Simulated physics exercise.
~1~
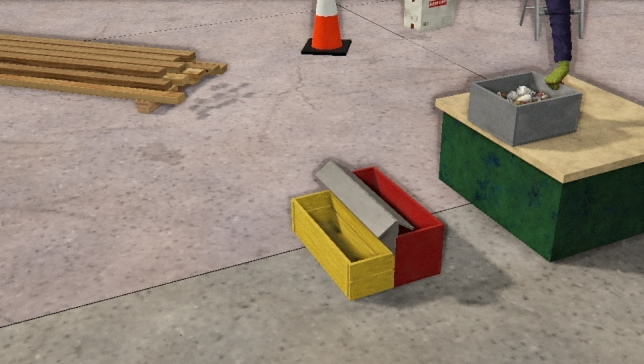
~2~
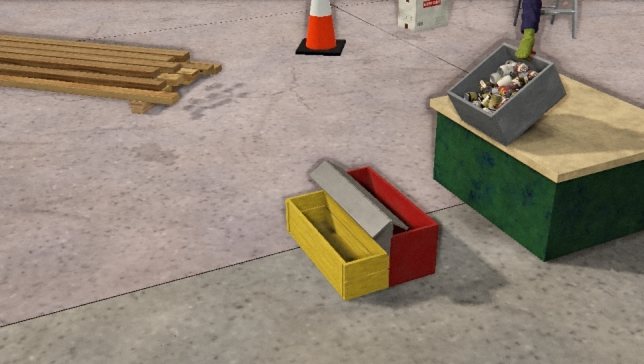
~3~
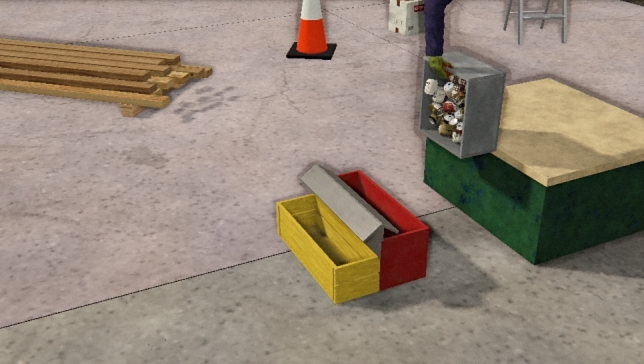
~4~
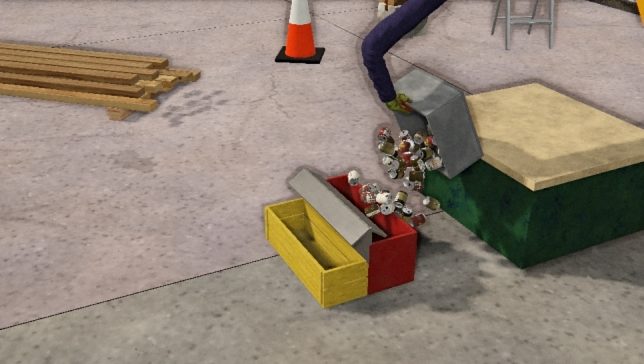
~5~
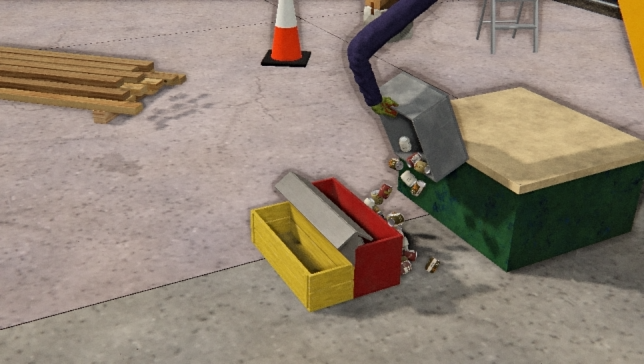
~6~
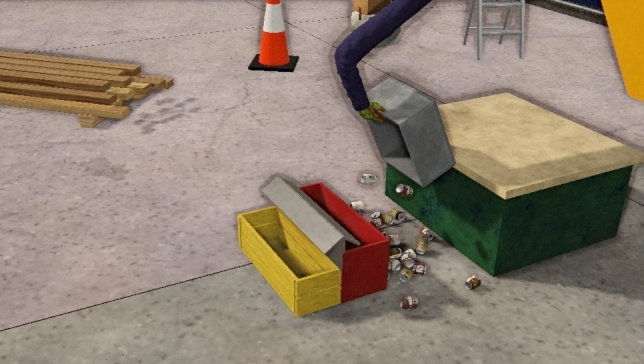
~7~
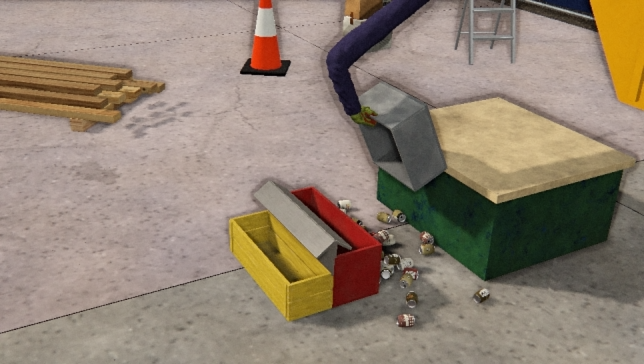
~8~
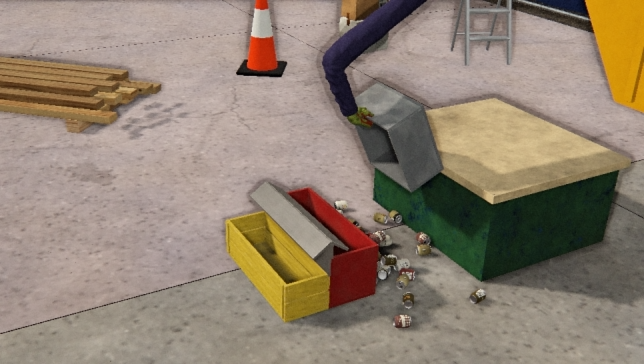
A concrete work yard is seen from above at an angle, with stacked timber at the left and an orange traffic cone at the back. A grey crate of small cans sits on a green bench with a pale wooden top, and to its left a red trough and a yellow tub stand side by side beneath a grey peaked divider. A dark-sleeved arm tips the crate over the bench's left edge. The cans tumble out, some dropping into the red trough and most scattering on the ground between it and the bench. The crate hangs tilted and still, the yellow tub empty.
